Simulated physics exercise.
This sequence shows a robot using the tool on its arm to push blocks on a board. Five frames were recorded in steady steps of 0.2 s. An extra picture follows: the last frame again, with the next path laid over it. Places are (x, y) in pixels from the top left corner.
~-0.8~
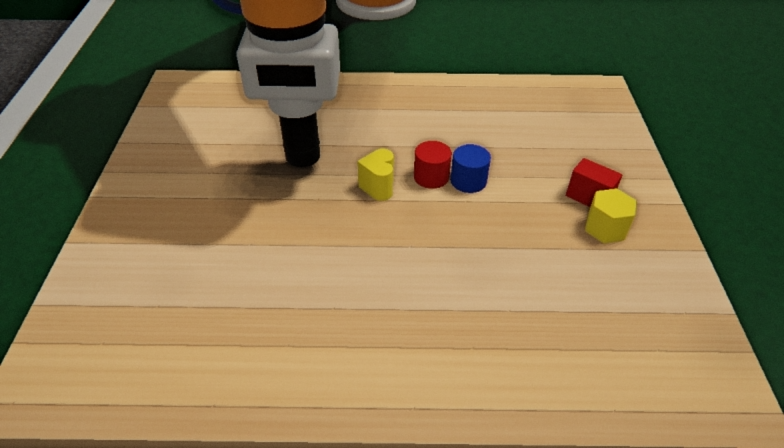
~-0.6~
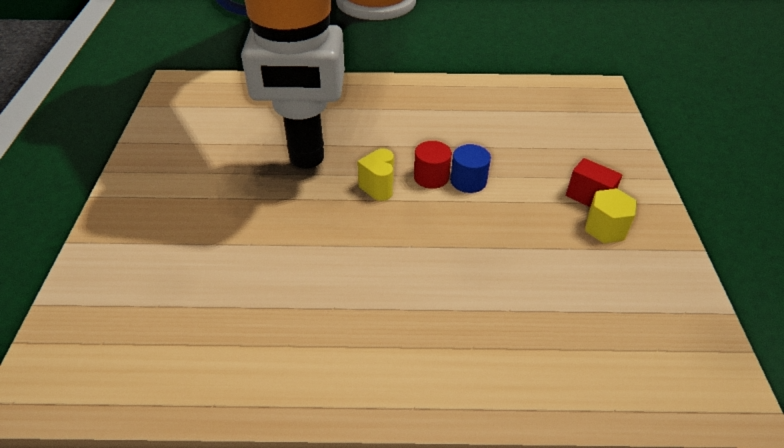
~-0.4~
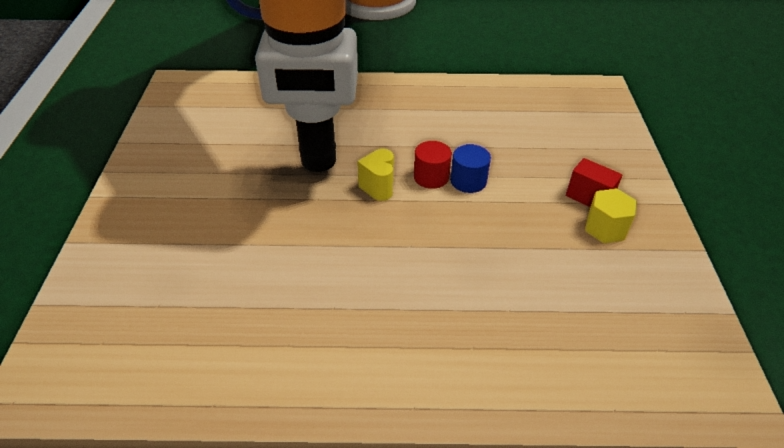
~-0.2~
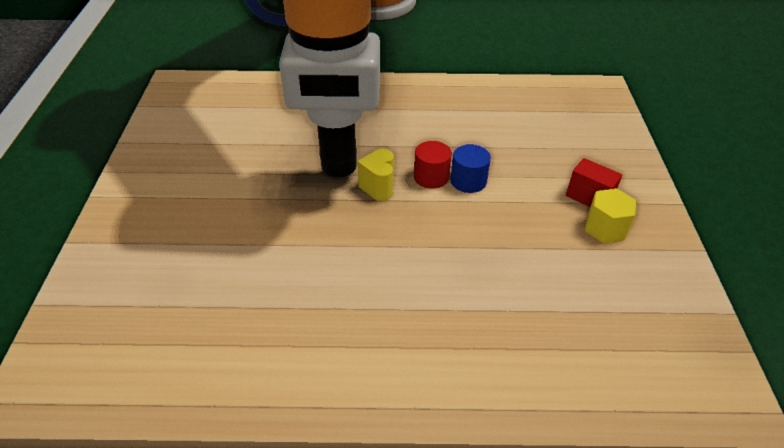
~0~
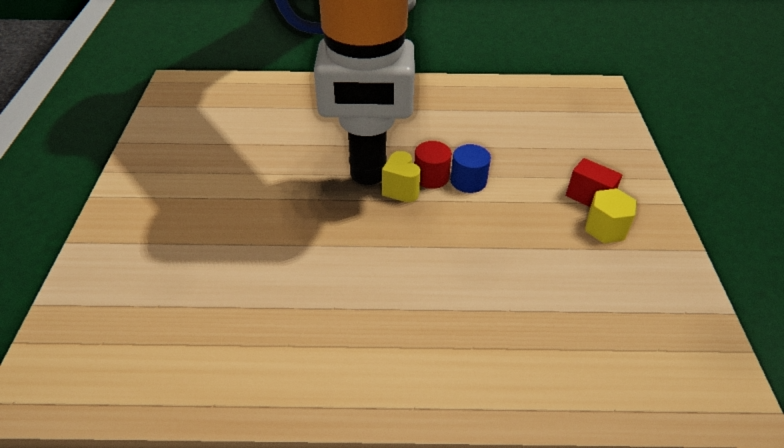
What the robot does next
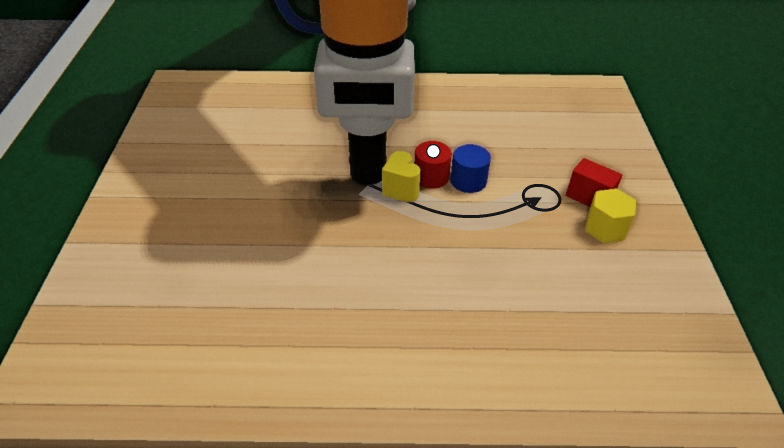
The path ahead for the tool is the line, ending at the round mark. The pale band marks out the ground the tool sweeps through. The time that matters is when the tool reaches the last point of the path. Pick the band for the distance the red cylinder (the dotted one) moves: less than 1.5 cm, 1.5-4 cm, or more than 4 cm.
It travels less than 1.5 cm.
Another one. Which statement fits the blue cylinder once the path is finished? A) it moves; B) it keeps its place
It's A.
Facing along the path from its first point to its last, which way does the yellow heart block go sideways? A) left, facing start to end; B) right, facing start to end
My answer is option A.
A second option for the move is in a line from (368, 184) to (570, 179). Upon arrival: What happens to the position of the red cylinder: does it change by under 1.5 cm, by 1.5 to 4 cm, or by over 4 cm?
Its final spot will lie more than 4 cm from the current one.
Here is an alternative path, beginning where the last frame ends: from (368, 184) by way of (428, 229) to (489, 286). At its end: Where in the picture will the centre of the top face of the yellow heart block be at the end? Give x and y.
(435, 172)
The line goes from (368, 184) via (423, 207) and (487, 216), ending at (542, 197); the dot is on the red cylinder.
On the path given first. One third of the way, tool (424, 198); yellow heart block (459, 171), turned 80° anticlockwise; red cylinder (443, 148); blue cylinder (485, 152).
Two thirds of the way, tool (489, 206); yellow heart block (511, 168); red cylinder (443, 148); blue cylinder (500, 142).
At the end, tool (544, 188); yellow heart block (541, 147), turned 200° anticlockwise; red cylinder (443, 148); blue cylinder (500, 139); red rectangle unmoved.
